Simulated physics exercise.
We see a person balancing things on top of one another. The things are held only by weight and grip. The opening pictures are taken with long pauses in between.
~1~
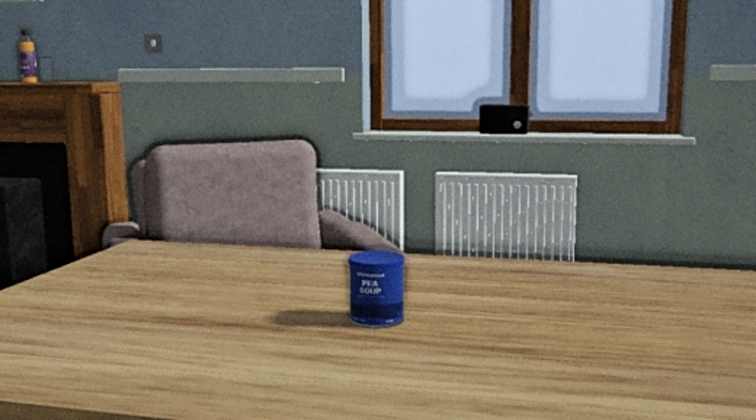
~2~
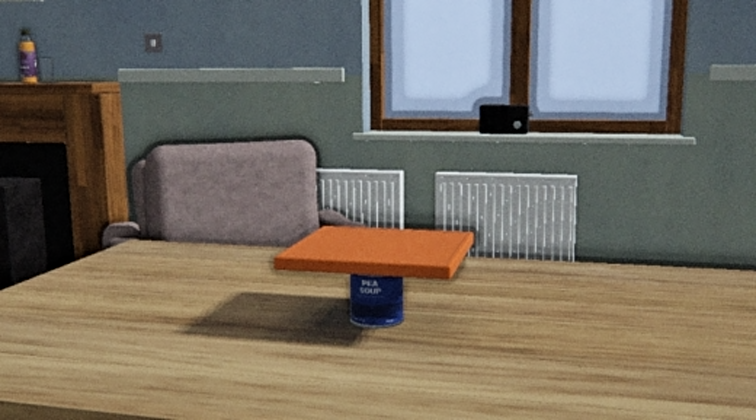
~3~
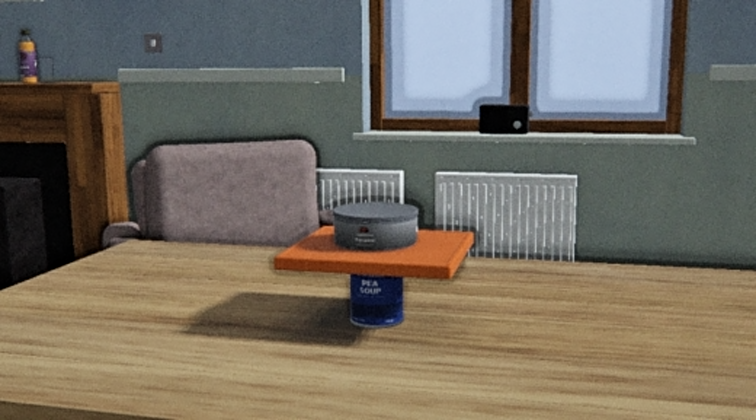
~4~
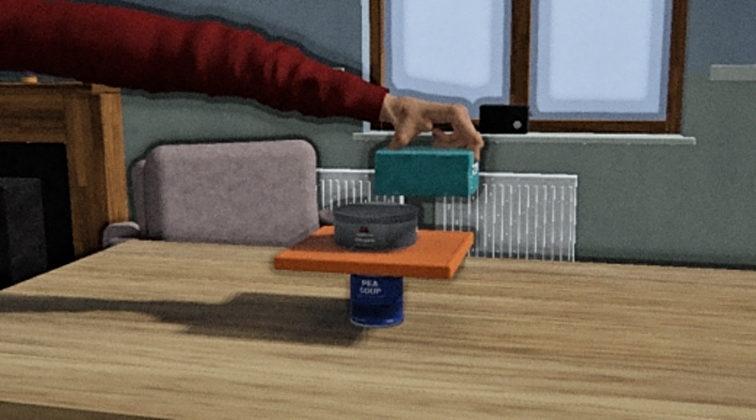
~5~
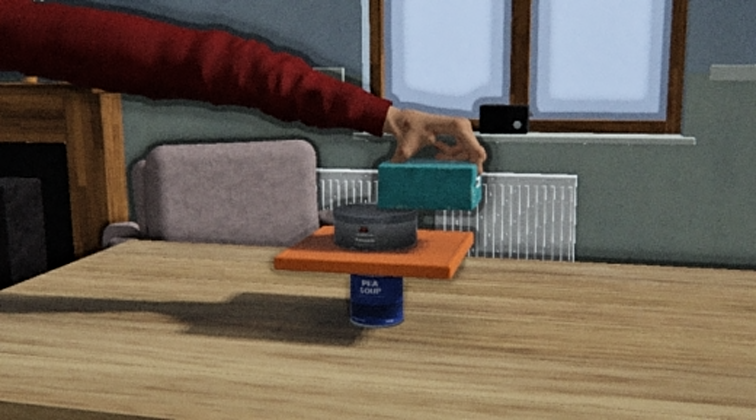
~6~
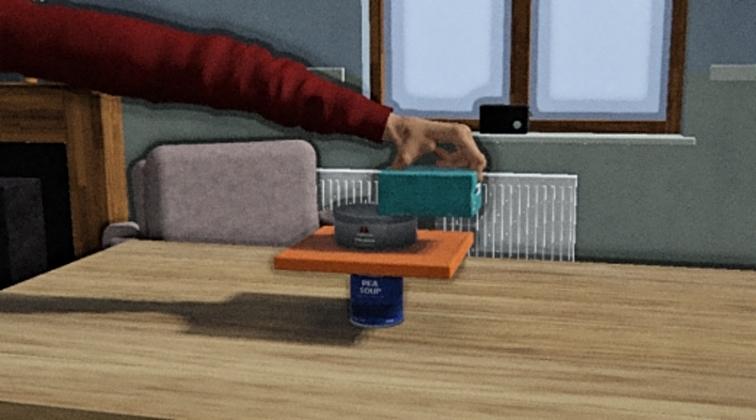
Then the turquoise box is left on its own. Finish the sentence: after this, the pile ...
After this, the pile topples.
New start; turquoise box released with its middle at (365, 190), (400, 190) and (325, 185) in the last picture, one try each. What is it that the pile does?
Case one: It stands firm; case two: It stands firm; case three: It topples.
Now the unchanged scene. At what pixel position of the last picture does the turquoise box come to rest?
About (574, 282).
Then, 0.40 s after the last picture, turquoise box now fallen.
Then, 0.50 s after the last picture, things are still on the move.
Then, 0.80 s after the last picture, as before.
At rest, fallen, turquoise box; the other 3 in place. Seen from the same camera at the end, turquoise box near (574, 282). The pile gives way.
